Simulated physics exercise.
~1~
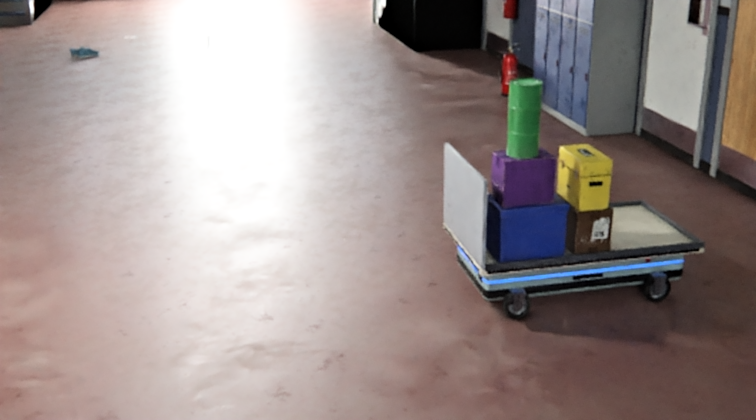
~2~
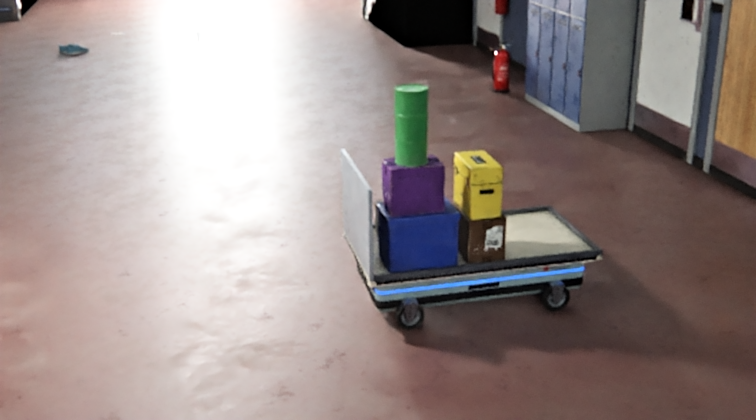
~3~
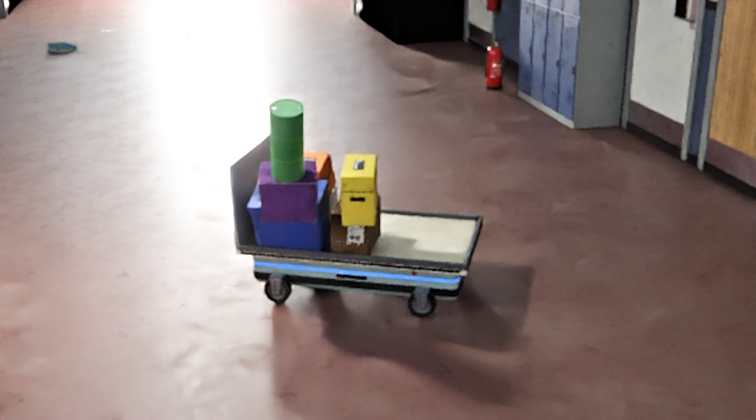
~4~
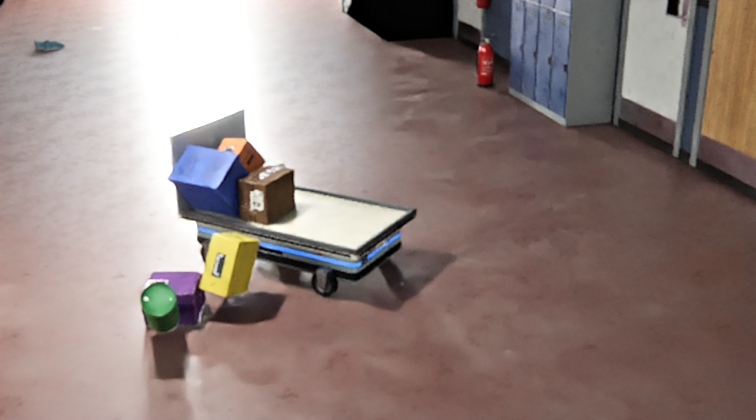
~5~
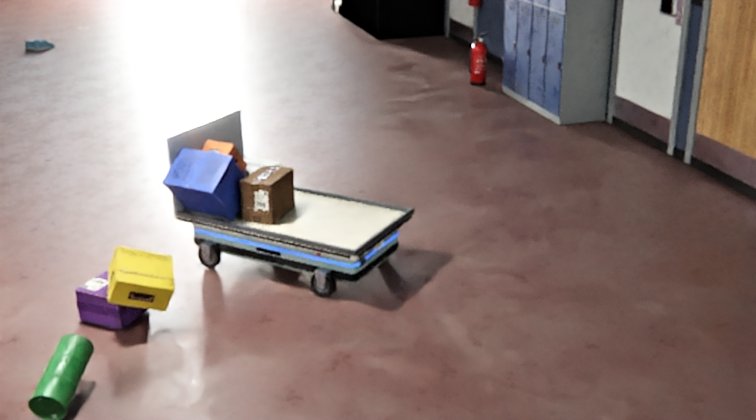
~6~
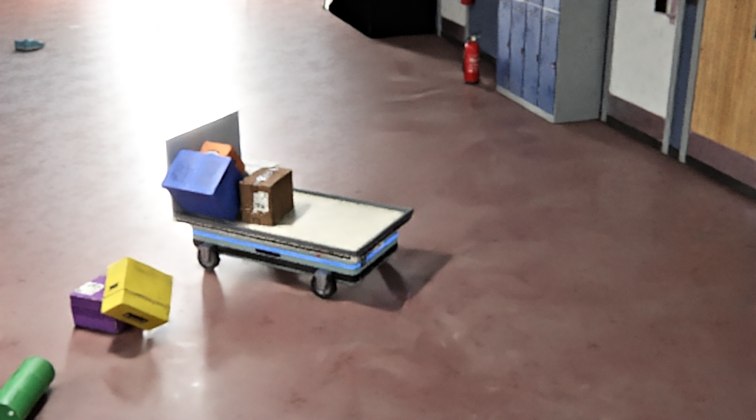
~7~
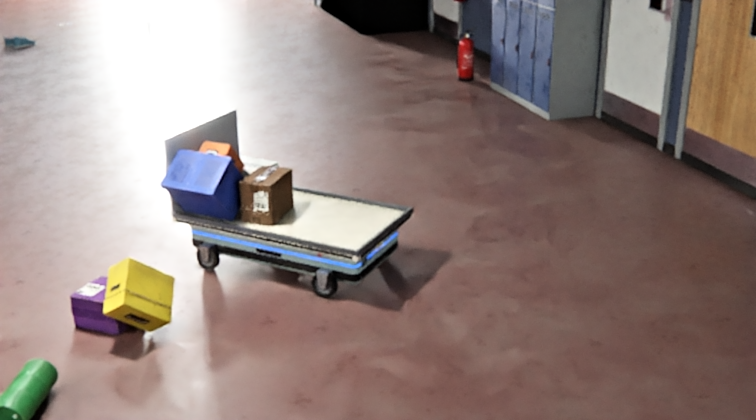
A loaded flat cart rolls left, turns and stops as three pieces tumble off it.
